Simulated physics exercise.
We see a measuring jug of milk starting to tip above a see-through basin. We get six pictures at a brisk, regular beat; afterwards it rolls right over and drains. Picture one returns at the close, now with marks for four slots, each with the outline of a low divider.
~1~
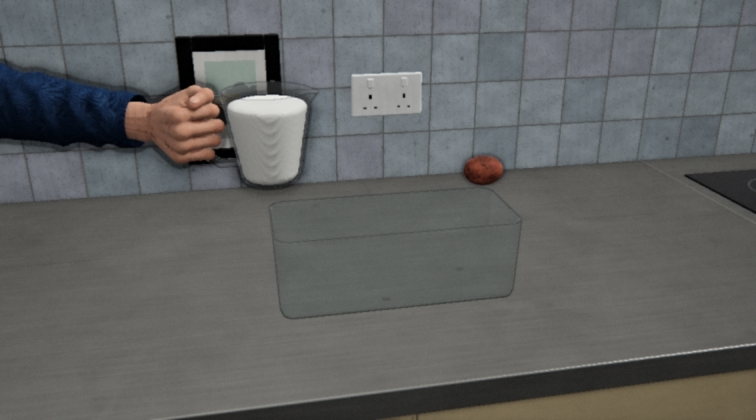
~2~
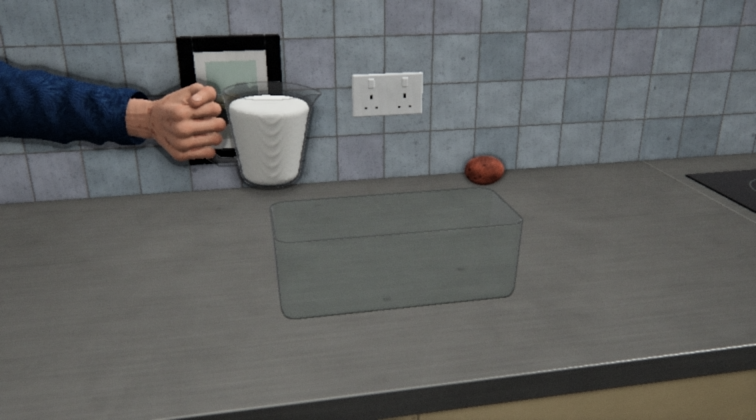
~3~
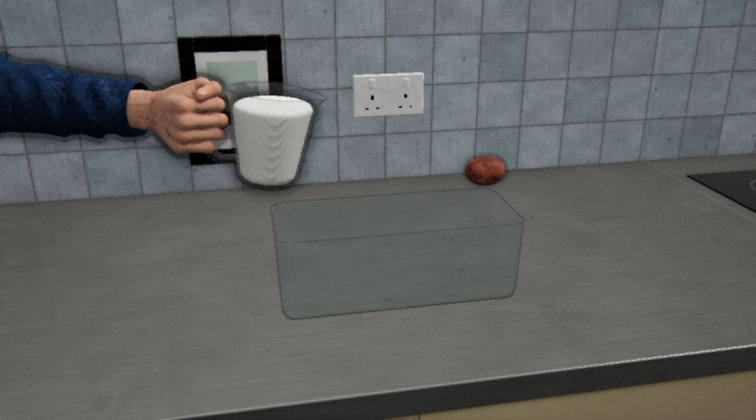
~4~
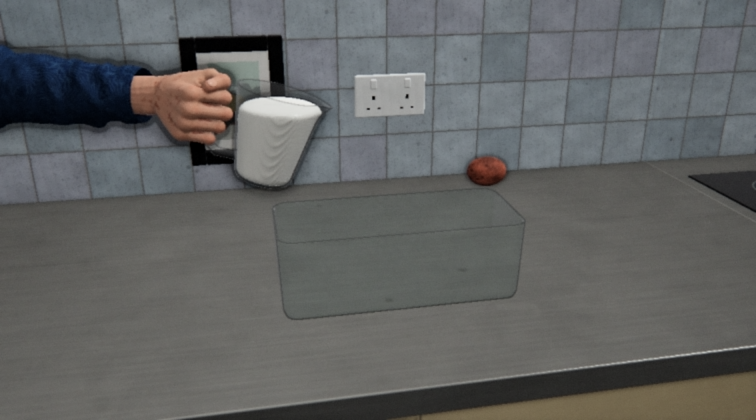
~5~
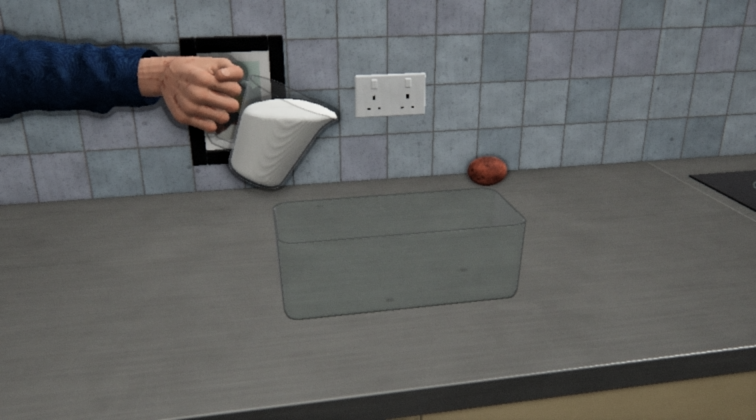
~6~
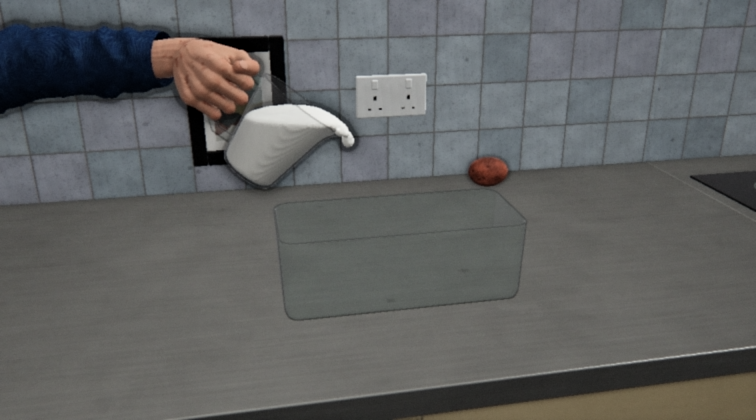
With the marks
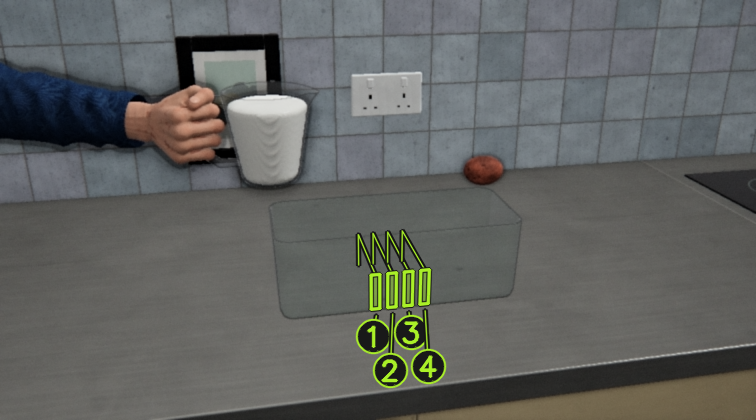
A hand tips a clear jug rightward until white milk just passes over its lip.
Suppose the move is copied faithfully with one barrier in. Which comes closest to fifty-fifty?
Slot 1 does it best.
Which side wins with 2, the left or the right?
The left side.
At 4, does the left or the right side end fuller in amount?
More ends on the left.
On the marked copy, 1 at (376, 315); 2 at (392, 313); 3 at (409, 312); 4 at (425, 310).
With 1, about 53 % ends left of the wall and 47 % right of it.
With 2, about 81 % ends left of the wall and 17 % right of it.
With 3, about 94 % ends left of the wall and 3 % right of it; 3 % is lost outside.
With 4, about 94 % ends left of the wall and 4 % right of it.
